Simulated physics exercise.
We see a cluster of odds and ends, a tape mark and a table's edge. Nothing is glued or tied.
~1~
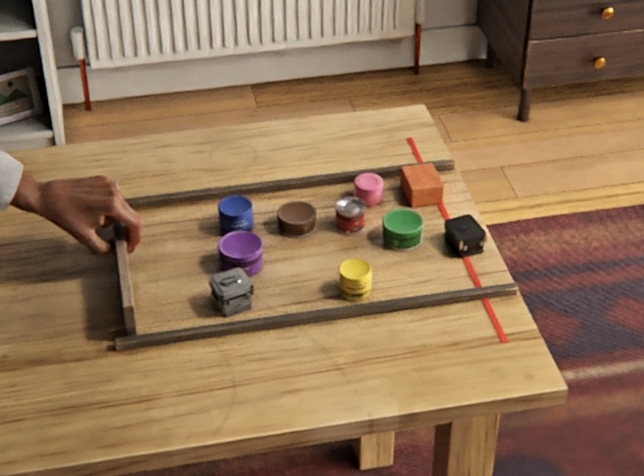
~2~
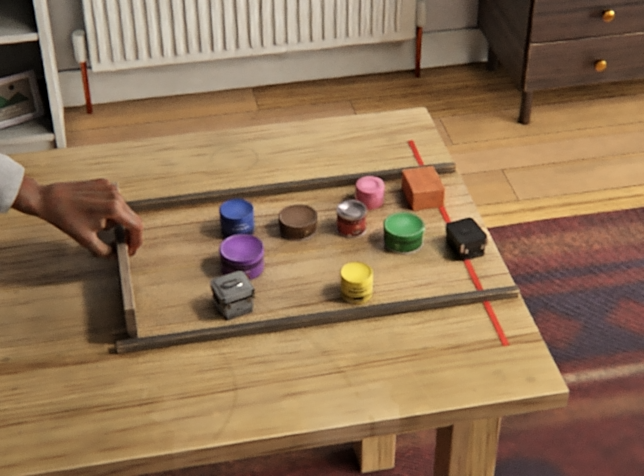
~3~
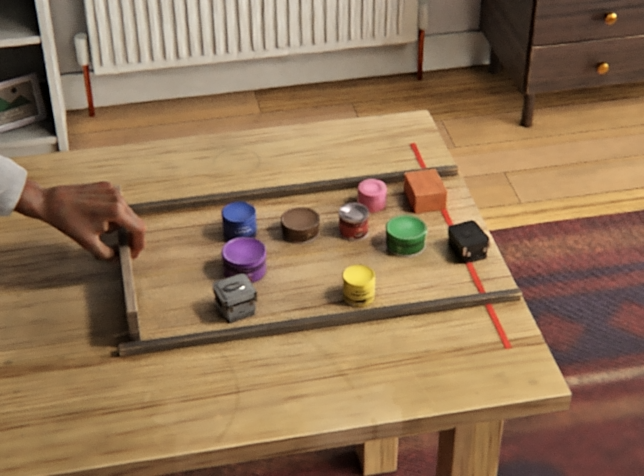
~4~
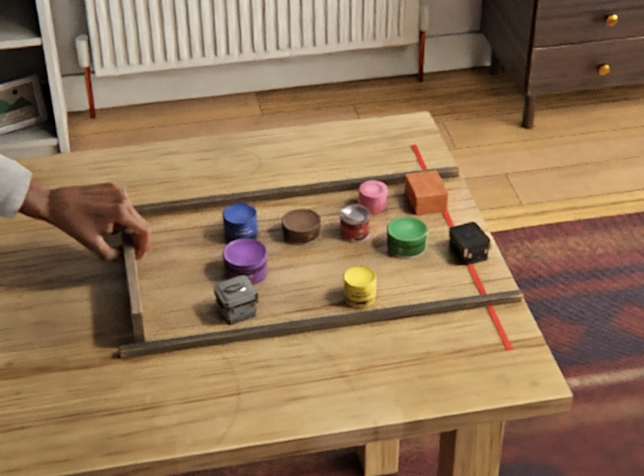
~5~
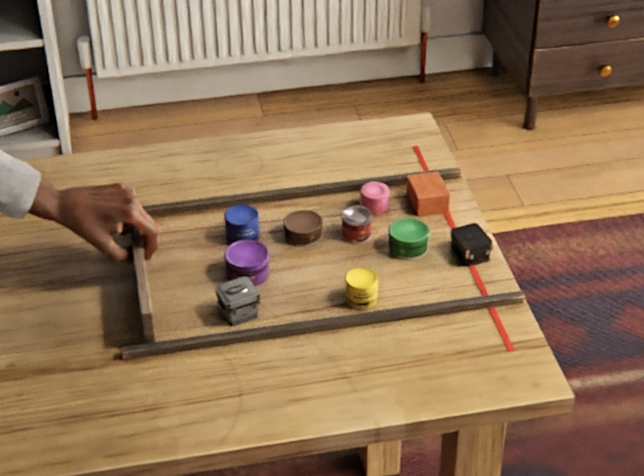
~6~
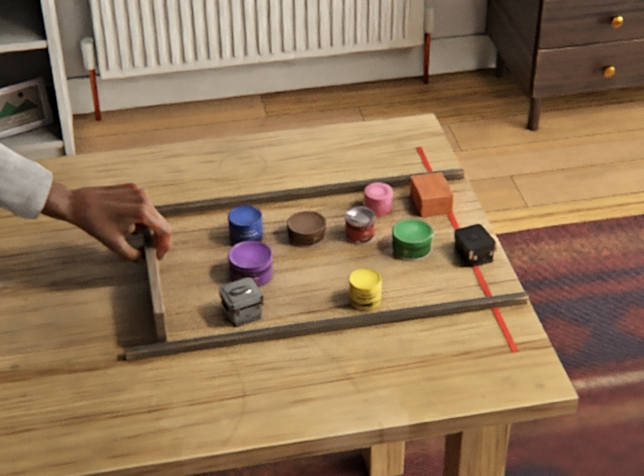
We see a hand holding a short board between two dark rails on a wooden table, sliding it slightly right toward colourful tins and blocks, which stay in place beside a strip of red tape near the table's edge.
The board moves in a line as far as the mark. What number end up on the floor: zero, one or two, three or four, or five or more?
Here the number that fall off is five or more.
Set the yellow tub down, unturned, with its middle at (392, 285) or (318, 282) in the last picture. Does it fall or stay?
In turn it is lost; stays on.
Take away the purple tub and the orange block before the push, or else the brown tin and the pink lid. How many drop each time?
First 3, then 4.
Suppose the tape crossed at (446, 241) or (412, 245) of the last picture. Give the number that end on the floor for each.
The counts: 3 and 1.
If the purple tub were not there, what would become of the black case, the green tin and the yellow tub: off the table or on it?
The black case comes down; the green tin survives; the yellow tub is lost.
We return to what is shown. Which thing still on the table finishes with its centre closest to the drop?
Foremost is the brown tin.
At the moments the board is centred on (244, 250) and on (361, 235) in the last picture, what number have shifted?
At the one place 3, at the other 8.
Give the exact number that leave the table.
In all, 5 of them.
A little later, none off yet; black case at rest near (474, 246); orange block at rest near (431, 194); green tin at rest near (412, 240).
Next, none off yet; black case at rest near (474, 246); orange block at rest near (431, 194); green tin shifted a little near (434, 246).
When it is over, the number that fall off is five or more; down, yellow tub, red pot, green tin, orange block and black case.
